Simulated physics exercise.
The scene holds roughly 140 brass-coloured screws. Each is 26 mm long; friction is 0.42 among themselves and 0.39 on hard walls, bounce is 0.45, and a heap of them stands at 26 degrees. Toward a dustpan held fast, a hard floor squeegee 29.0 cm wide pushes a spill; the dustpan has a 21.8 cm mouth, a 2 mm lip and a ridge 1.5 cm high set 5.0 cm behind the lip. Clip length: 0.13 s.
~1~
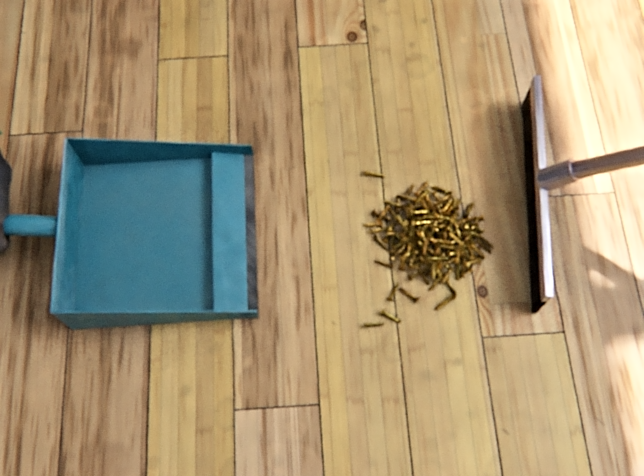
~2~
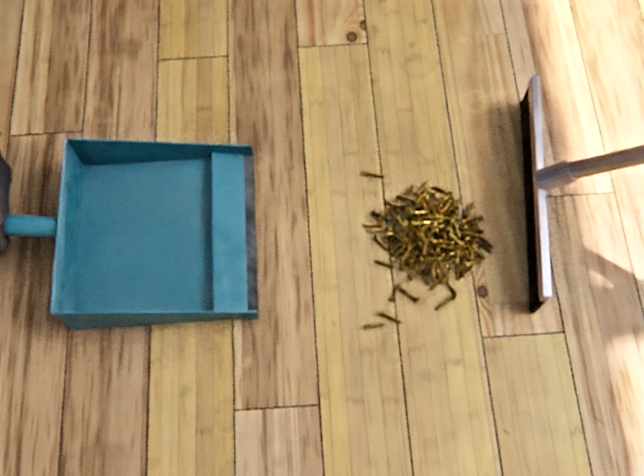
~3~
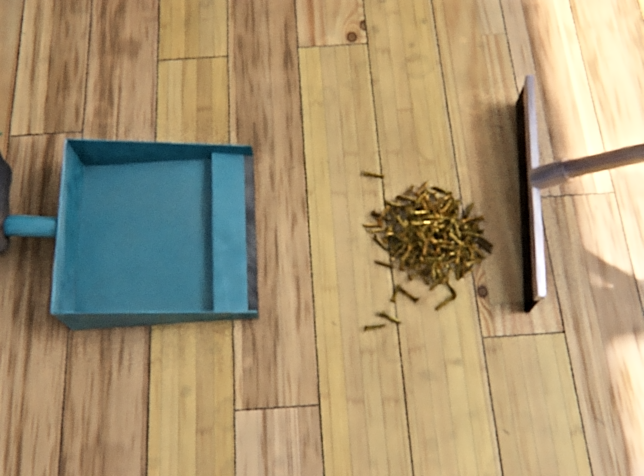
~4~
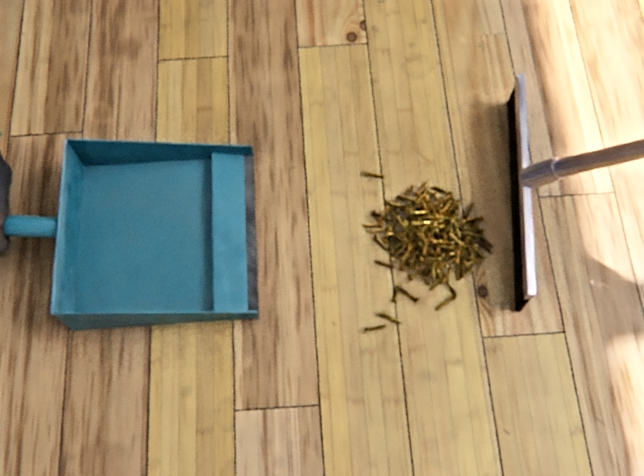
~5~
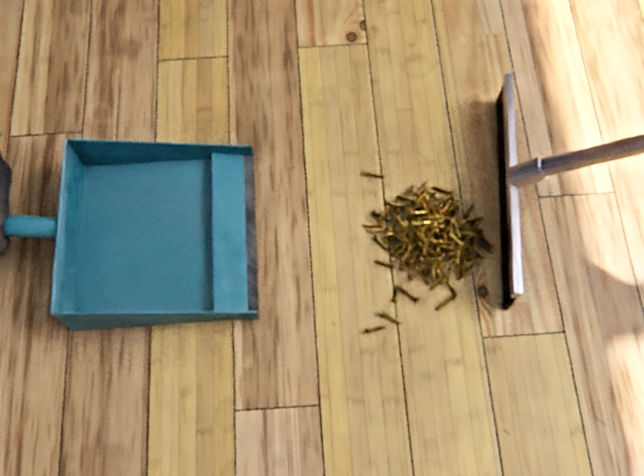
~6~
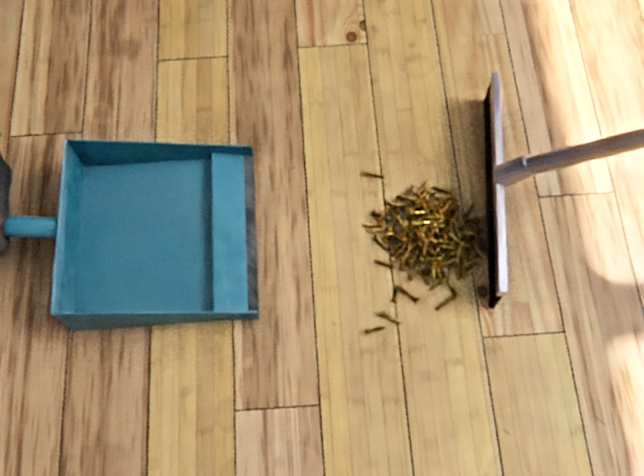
On a wooden floor, a squeegee slid slowly left until it reached the right edge of a heap of brass-coloured screws, which barely stirred, while a blue dustpan lay still on the left.
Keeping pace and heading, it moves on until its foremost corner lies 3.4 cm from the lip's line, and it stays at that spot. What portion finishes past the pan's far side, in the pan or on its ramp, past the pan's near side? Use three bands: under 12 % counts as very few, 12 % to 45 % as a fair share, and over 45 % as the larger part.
Far side: Very few; pan: A fair share; near side: Very few.
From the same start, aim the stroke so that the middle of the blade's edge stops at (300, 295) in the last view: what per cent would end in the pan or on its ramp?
About 5 per cent.
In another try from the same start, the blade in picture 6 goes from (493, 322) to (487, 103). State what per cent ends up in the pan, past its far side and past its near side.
Per cent by place - pan 15, far side 0, near side 20.
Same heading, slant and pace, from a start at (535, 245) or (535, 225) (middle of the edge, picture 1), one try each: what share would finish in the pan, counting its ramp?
I'd put it near 20 per cent for the first and near 20 per cent for the second.
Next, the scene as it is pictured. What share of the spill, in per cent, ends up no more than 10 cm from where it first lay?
Around 5 in a hundred.
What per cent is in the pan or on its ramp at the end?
25 percent.
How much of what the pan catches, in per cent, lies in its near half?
Share: Approx. 50 %.
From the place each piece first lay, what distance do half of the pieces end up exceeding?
I'd say near 22 cm.
Then, 0.20 s after the last picture, middle of the blade 17 cm from the lip; 0 % over the lip, far side 0 %, near side 5 %.
Then, 0.34 s after the last picture, middle of the blade 9 cm from the lip; 0 % over the lip, far side 0 %, near side 5 %.
Then, 0.60 s after the last picture, middle of the blade 5 cm from the lip; 25 % over the lip, far side 5 %, near side 5 %.
In the end, far side 5 %, pan 25 %, near side 5 %, in front of the lip or behind the blade 70 %.
